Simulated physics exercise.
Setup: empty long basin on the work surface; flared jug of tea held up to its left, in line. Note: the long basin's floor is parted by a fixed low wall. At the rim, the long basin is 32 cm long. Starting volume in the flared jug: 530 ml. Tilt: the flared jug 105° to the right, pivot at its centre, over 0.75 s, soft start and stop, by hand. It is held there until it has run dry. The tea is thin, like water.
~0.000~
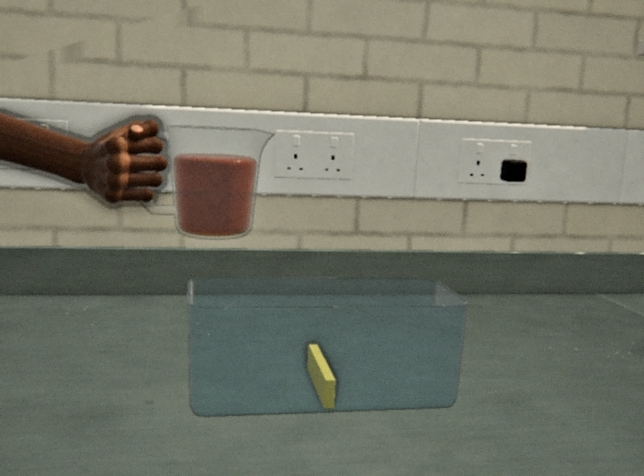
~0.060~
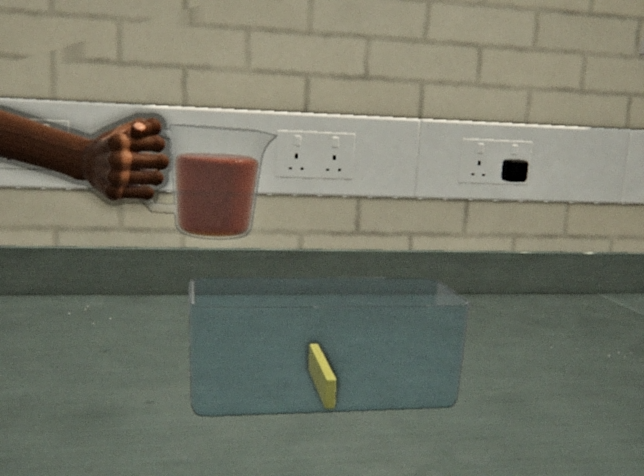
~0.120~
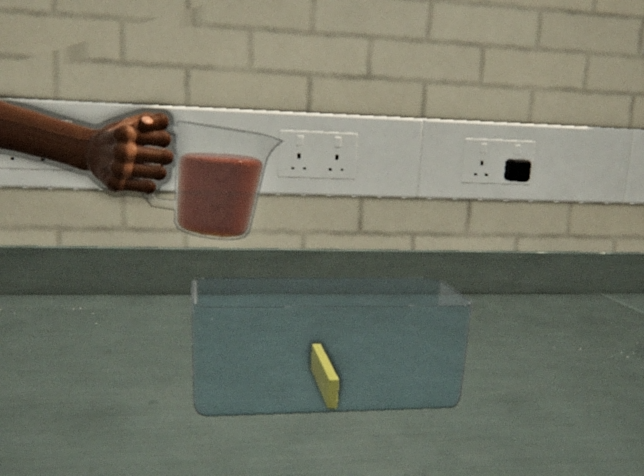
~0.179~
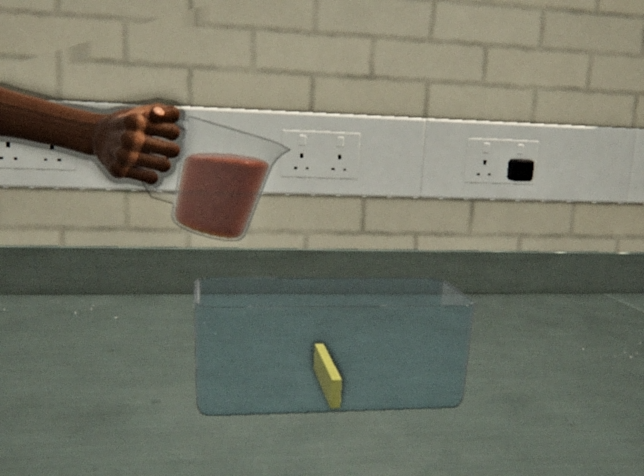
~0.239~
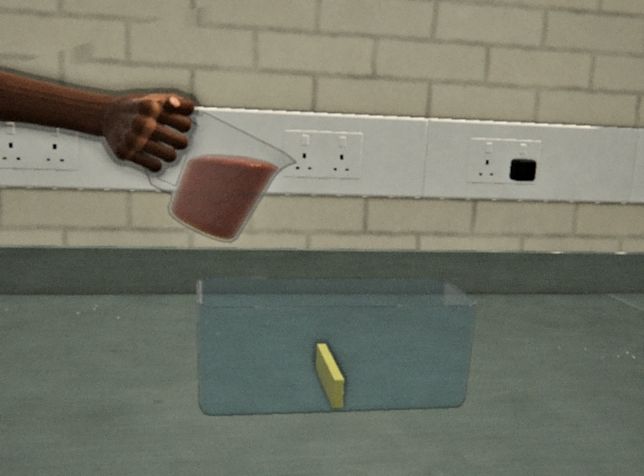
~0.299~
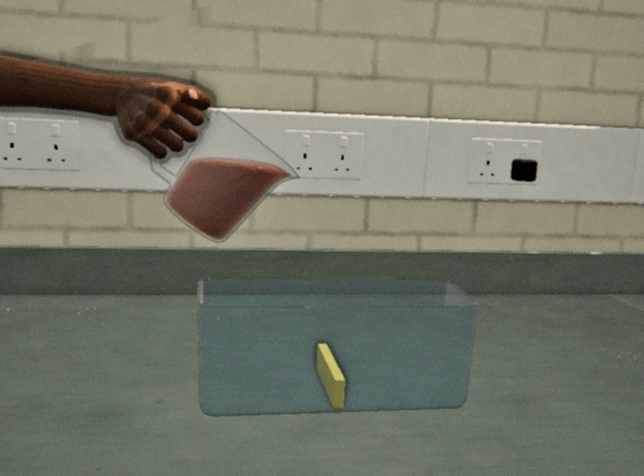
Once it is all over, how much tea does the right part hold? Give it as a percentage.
The right part holds about 46 per cent.
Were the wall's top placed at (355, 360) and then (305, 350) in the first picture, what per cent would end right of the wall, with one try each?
I'd put it at about 10 per cent for the first and about 85 per cent for the second.
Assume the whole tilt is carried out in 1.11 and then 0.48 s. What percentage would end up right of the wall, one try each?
About 60 %, then about 35 %.
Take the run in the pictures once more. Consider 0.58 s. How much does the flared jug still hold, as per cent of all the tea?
Remaining: Near 60 % of the total.
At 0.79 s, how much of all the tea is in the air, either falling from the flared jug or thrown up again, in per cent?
12 in a hundred, give or take.
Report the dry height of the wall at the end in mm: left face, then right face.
On the left it's about 20 mm; on the right, about 24 mm.
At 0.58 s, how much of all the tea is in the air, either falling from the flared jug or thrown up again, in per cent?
Some 24 per cent.
By 0.58 s the tilt is 93° and 61 per cent is still to pour, 6 is left of the wall and 9 right of it.
By 0.79 s the tilt is 105° and 13 per cent is still to pour, 37 is left of the wall and 38 right of it.
By 1.01 s the tilt is 105° and 1 per cent is still to pour, 52 is left of the wall and 45 right of it.
By 1.25 s the tilt is 105° and 0 per cent is still to pour, 54 is left of the wall and 45 right of it.
At rest 54 per cent lies left of the wall, 46 right of it and 1 outside.
